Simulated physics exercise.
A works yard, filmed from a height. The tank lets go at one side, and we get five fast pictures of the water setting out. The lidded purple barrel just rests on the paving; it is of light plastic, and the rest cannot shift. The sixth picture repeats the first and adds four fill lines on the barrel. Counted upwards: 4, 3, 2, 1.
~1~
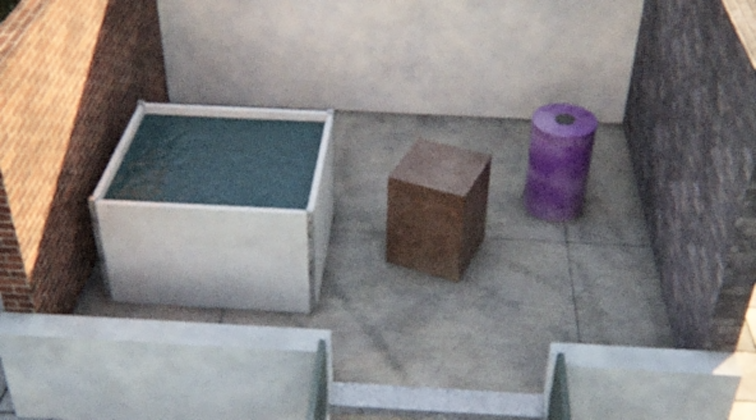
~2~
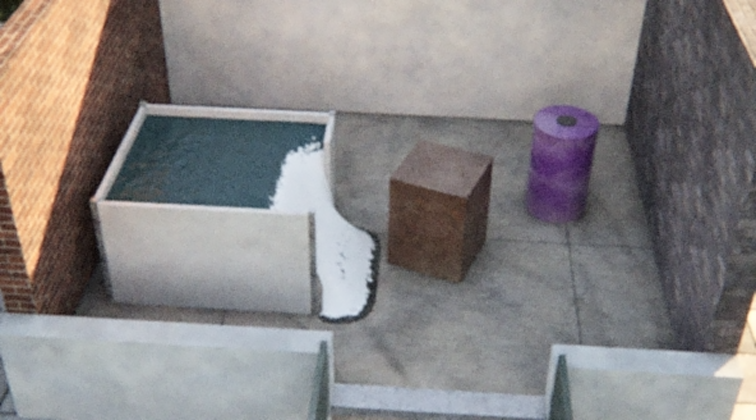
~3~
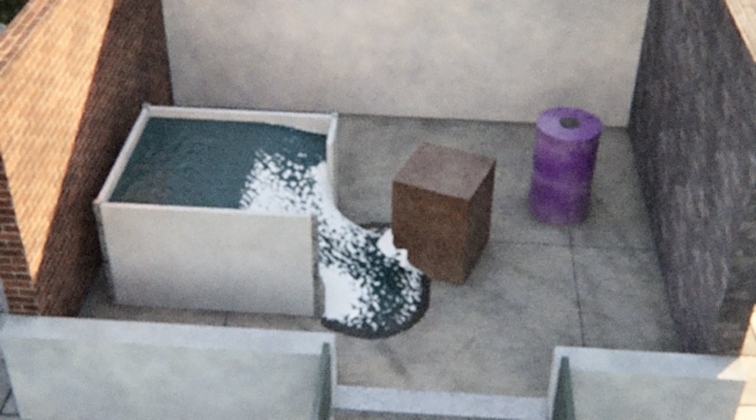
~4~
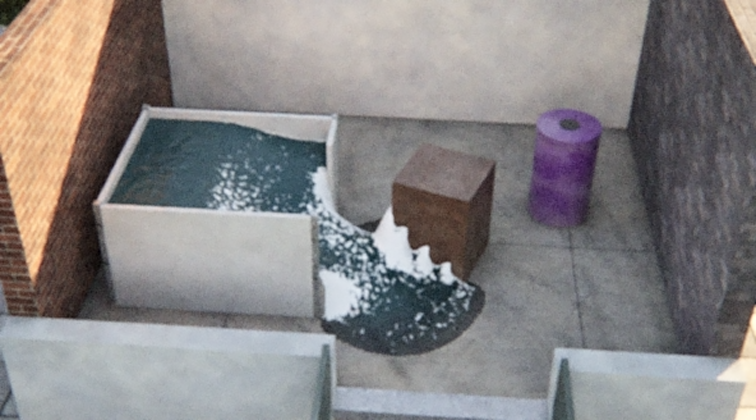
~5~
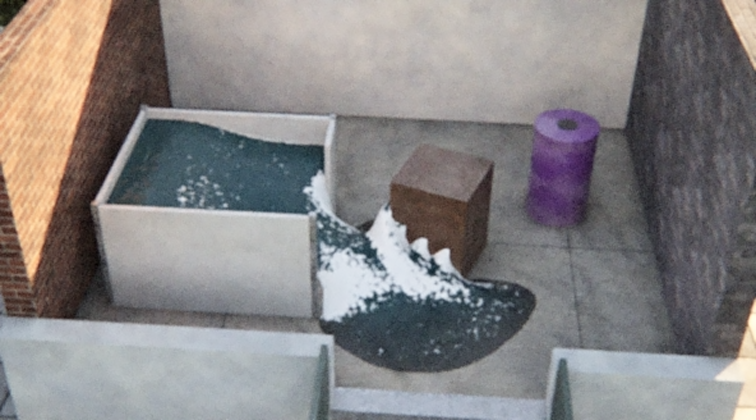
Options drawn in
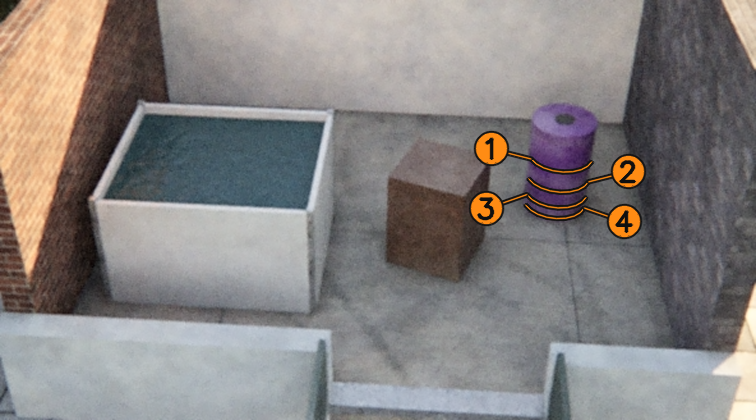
The clip shows a walled yard with a full tank, a brown block and a purple barrel; water pours from the tank's right side, foams against the block and spreads across the ground in front of it.
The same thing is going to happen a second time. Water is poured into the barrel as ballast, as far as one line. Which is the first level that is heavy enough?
The limit is 2.
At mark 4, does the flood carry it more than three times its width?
Yes, it does.
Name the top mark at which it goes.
That is mark 3.
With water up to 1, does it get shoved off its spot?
No.
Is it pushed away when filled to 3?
Yes, it does.
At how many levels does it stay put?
Two.
On the marked copy, 1 at (562, 172); 2 at (560, 192); 3 at (557, 207); 4 at (556, 218); from the bottom up 4, 3, 2, 1.
With 1, it does not move.
With 2, it shifts by a finger or two and stays.
With 3, it is pushed about its own width away.
With 4, it is pushed about 7 times its own width away.
